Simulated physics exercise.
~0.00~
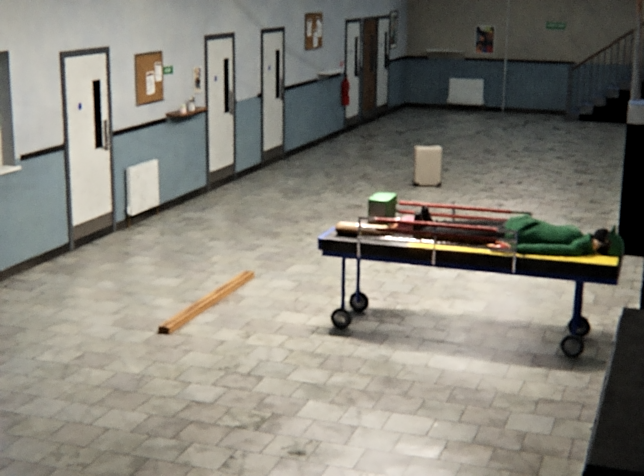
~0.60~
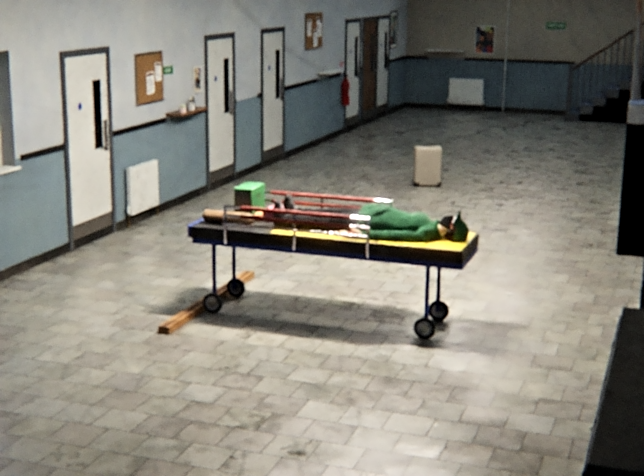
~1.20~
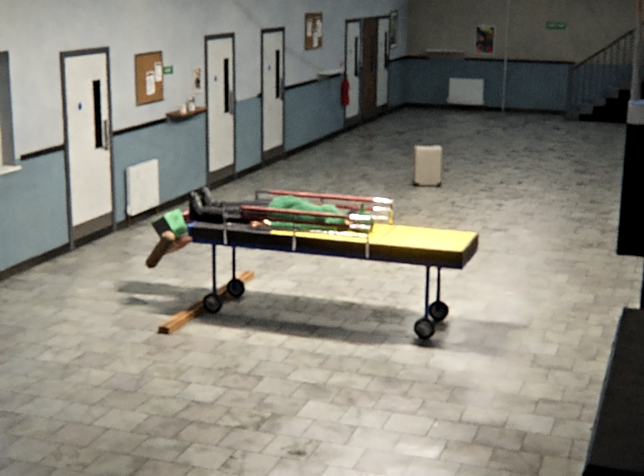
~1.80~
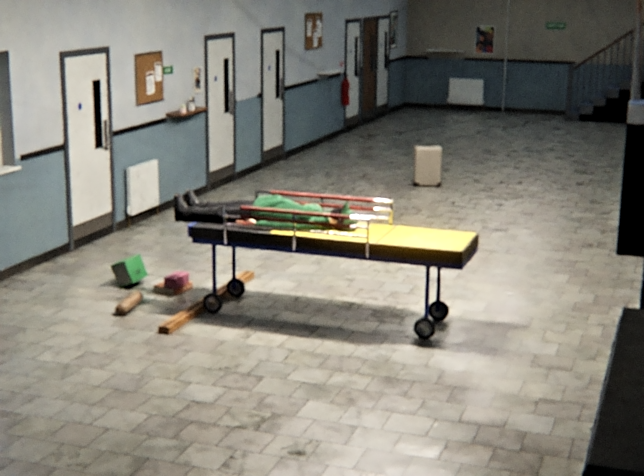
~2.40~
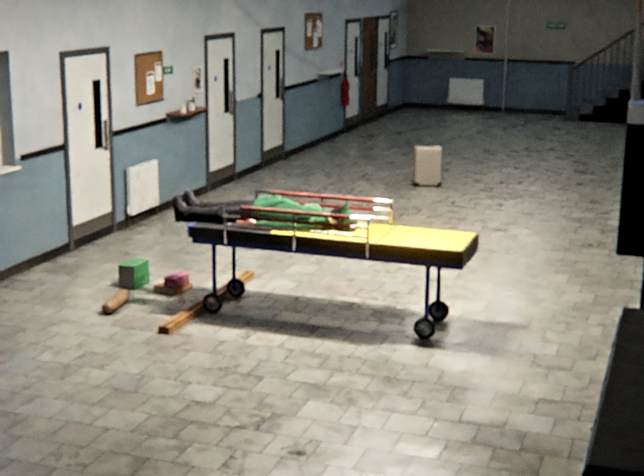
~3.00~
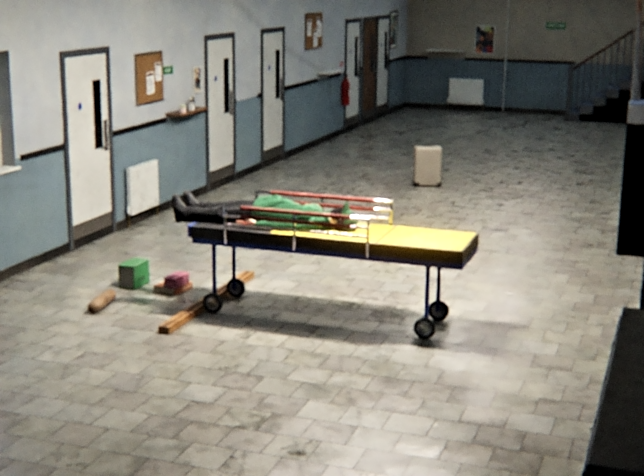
A yellow-topped trolley on black wheels rolls leftward across a grey tiled hall, seen from a raised, still viewpoint, with blue and white walls, doors and a pale case behind. On it lies a limp person in green with dark legs, head to the right, with a green box, a pink box and a brown cylinder near the feet. The trolley stops level at a wooden strip on the floor, and the body and loose things slide left. The things tumble off the foot end onto the tiles, the brown cylinder rolling slightly farther left. The person stays aboard, feet past the left edge.
